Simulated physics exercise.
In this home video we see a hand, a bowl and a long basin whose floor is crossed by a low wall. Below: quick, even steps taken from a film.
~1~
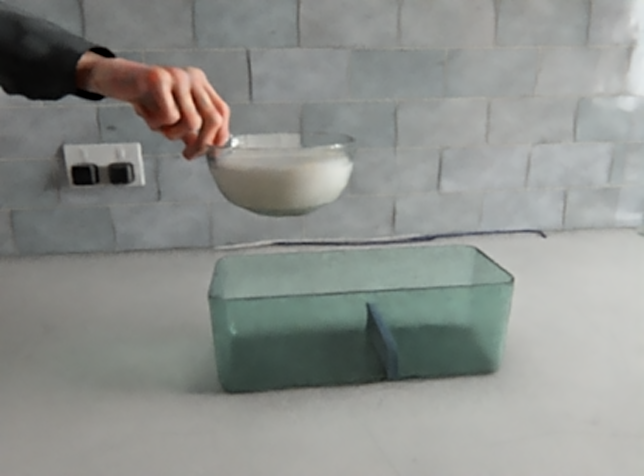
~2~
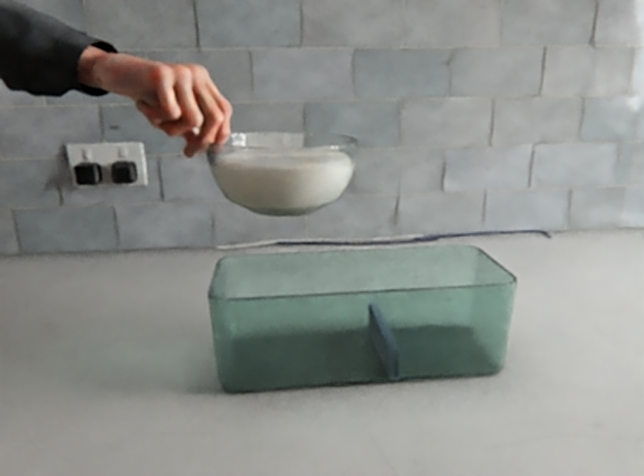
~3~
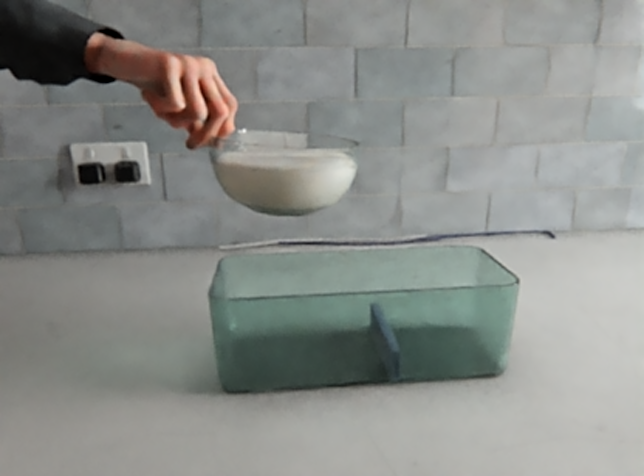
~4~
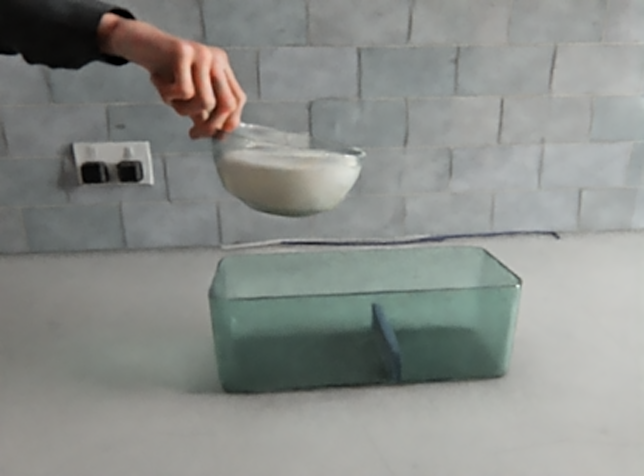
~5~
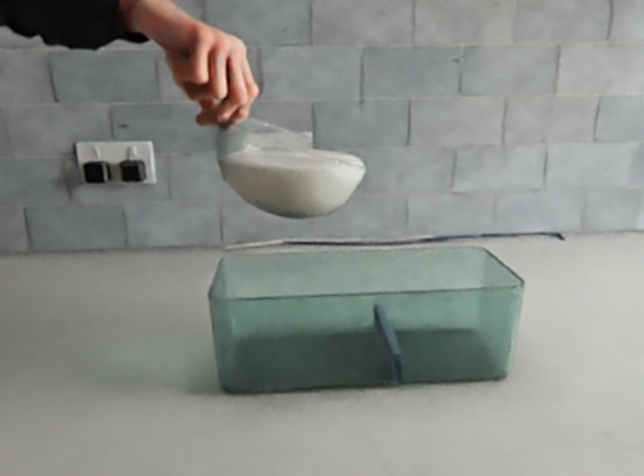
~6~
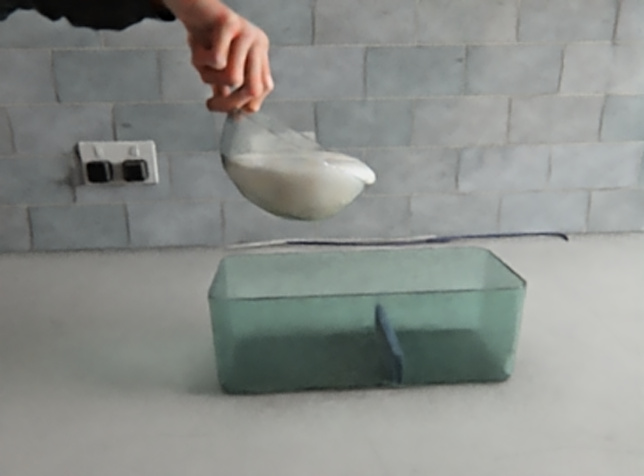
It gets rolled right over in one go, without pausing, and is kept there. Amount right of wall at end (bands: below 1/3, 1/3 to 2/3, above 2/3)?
Most likely the amount right of the wall will lie in the middle range, one third to two thirds.
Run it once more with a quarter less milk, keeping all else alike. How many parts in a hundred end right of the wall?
That share would be some 50 parts in a hundred.
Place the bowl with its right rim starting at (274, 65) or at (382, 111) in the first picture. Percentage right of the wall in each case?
First try: About 10 %; second try: About 75 %.
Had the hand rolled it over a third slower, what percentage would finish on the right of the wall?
About 65 per cent.
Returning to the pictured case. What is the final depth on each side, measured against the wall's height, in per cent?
On the left it's around 30 per cent; on the right, 70 per cent.
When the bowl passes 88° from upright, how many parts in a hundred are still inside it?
I'd put it near 20 %.
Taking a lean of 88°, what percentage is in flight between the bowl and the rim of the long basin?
It's close to 25 per cent.
A moment on, the bowl is tipped on its side and 21 per cent is still to pour, 7 is left of the wall and 46 right of it.
Next, the bowl is tipped right over and 0 per cent is still to pour, 38 is left of the wall and 59 right of it.
Then the bowl is tipped right over and 0 per cent is still to pour, 41 is left of the wall and 58 right of it.
Later the bowl is tipped right over and 0 per cent is still to pour, 41 is left of the wall and 58 right of it.
In the end 41 per cent lies left of the wall, 58 right of it and 1 outside.
